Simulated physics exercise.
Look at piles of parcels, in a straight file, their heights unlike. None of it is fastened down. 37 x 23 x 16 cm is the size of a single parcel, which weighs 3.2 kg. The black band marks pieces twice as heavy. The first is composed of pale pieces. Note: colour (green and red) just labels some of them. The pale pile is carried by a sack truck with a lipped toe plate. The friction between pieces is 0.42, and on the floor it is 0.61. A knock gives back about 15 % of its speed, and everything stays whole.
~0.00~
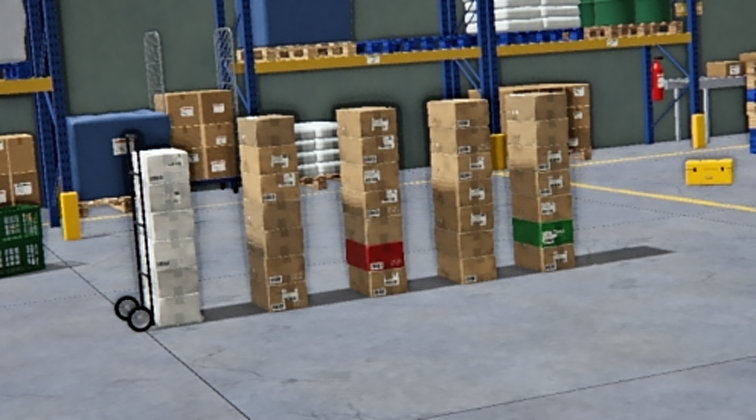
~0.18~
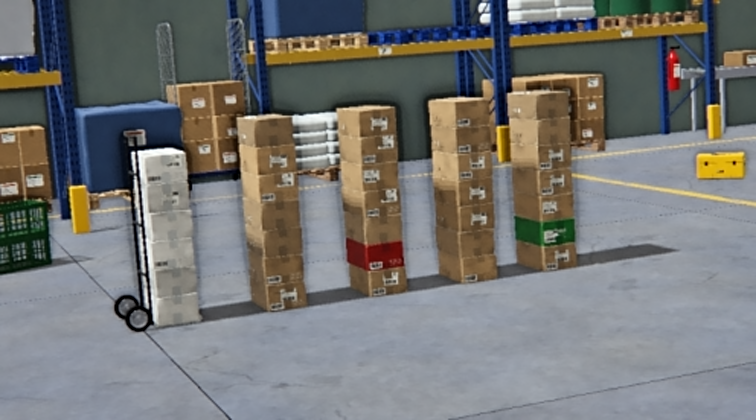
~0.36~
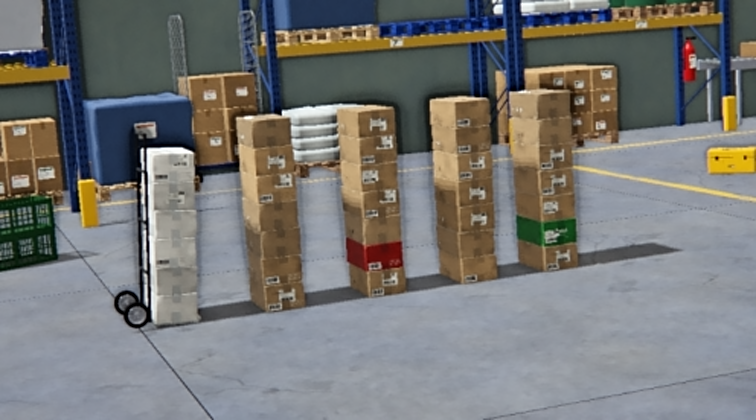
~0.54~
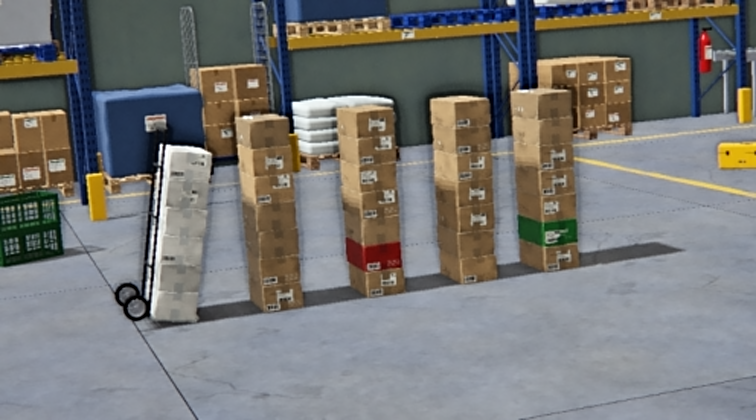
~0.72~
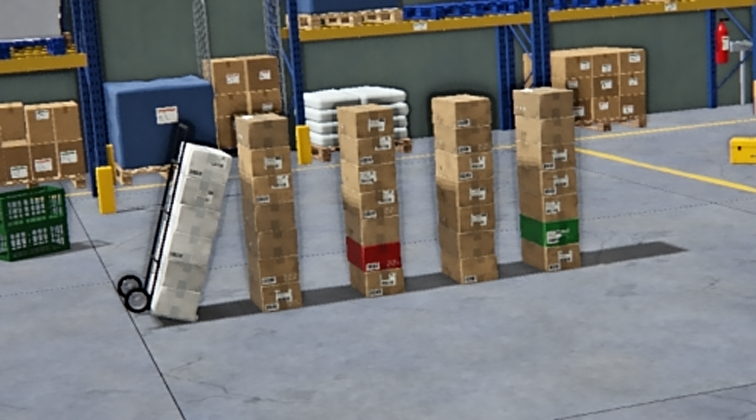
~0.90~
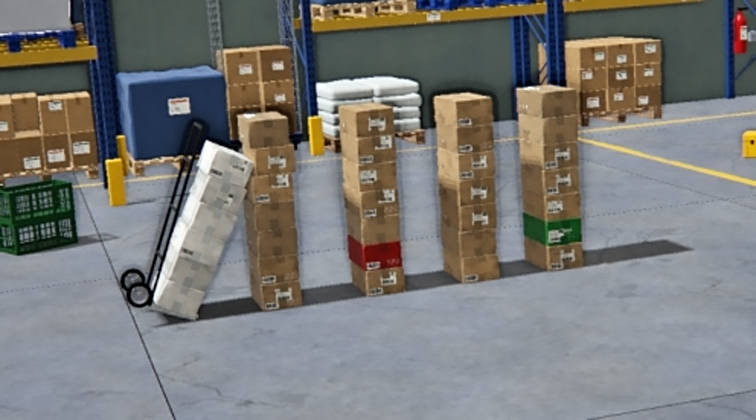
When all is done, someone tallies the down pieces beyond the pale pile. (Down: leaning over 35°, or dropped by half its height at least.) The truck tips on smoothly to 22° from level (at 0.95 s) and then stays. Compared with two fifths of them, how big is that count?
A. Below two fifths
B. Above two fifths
The answer is B.
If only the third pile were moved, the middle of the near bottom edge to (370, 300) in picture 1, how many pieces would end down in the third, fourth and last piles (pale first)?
Third 6; fourth 7; last 7.
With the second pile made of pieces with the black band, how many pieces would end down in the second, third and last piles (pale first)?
Down at the end: Second pile 0, third pile 0, last pile 0.
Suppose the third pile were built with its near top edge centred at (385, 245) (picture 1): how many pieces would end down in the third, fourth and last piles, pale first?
Pile by pile that makes third 0, fourth 0, last 0.
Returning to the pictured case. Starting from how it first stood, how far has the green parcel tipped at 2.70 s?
My estimate is close to 0°.
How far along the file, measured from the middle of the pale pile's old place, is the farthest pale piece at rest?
100 cm.
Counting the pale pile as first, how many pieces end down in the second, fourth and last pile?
Each in turn: Second 6; fourth 7; last 7.
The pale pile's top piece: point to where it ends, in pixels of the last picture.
Resting point in the last picture: Around (335, 236).
By 1.96 s, 6 of the pale pile down; none of the 28 other parcels down, 10 disturbed.
By 2.70 s, 6 of the pale pile down; 12 of the 28 other parcels down; red parcel tilted 49°, 9 cm lower.
By 3.50 s, 6 of the pale pile down; 26 of the 28 other parcels down; red parcel tilted 59°, 10 cm lower; green parcel tilted 58°, 10 cm lower.
When it is over (5.1 s), 6 of the pale pile down; 26 of the 28 other parcels down; green parcel tilted 61°, 10 cm lower; red parcel tilted 59°, 10 cm lower. That is 93 per cent. In pixels of the last frame, middles, green parcel near (600, 236), red parcel near (418, 260).
